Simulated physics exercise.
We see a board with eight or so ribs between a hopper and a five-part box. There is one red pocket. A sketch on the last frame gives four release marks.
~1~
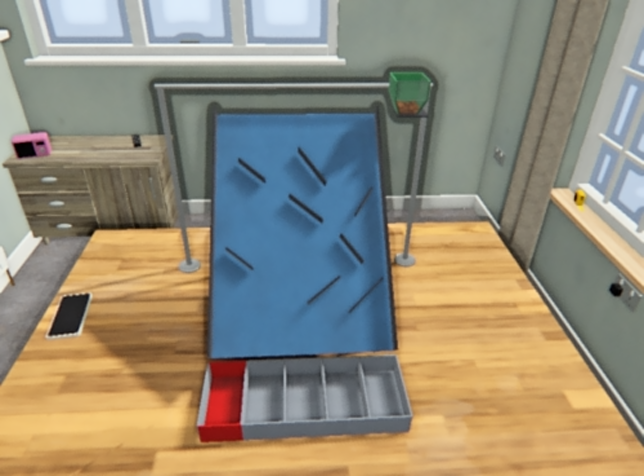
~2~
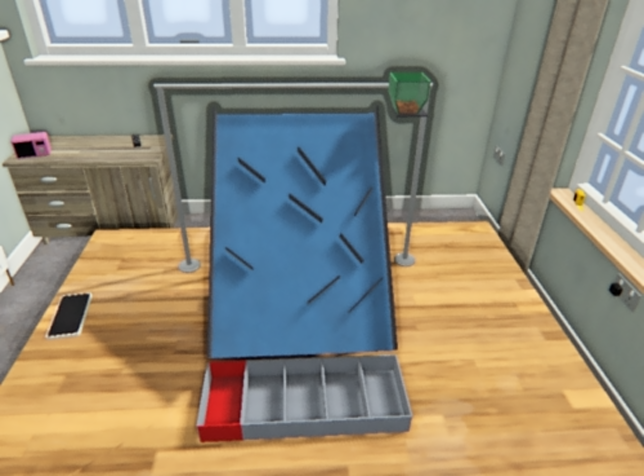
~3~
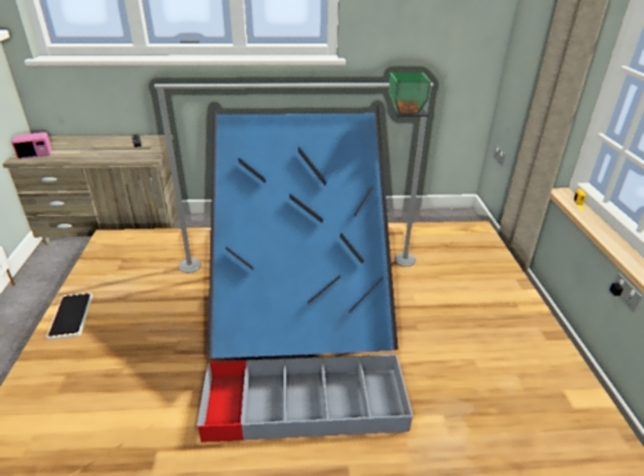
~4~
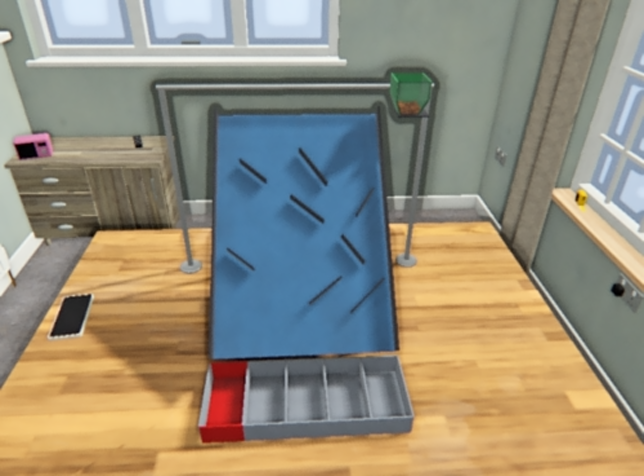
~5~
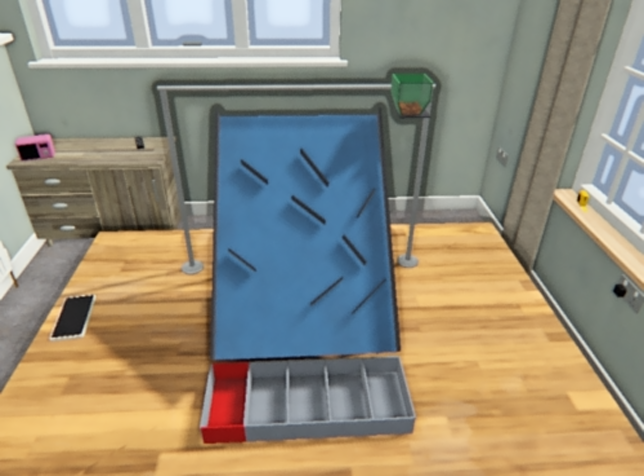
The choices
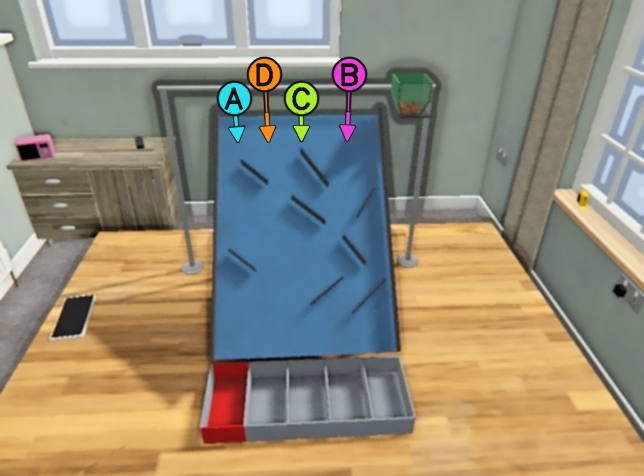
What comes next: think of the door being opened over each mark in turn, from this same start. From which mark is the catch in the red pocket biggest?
A is best.
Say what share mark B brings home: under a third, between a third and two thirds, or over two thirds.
It is under a third.
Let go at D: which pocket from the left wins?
The third.
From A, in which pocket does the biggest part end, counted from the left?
The first from the left.
On the marked copy, mark A meets the board at (237, 136); mark B meets the board at (347, 135); mark C meets the board at (301, 135); mark D meets the board at (268, 136).
If A is chosen, about two thirds in the red pocket, about a quarter in other pockets, a stray few outside the box.
If B is chosen, a small part in the red pocket, most in other pockets.
If C is chosen, a stray few in the red pocket, most in other pockets, a small part held on the board, a small part outside the box.
If D is chosen, a small part in the red pocket, most in other pockets, a stray few outside the box.
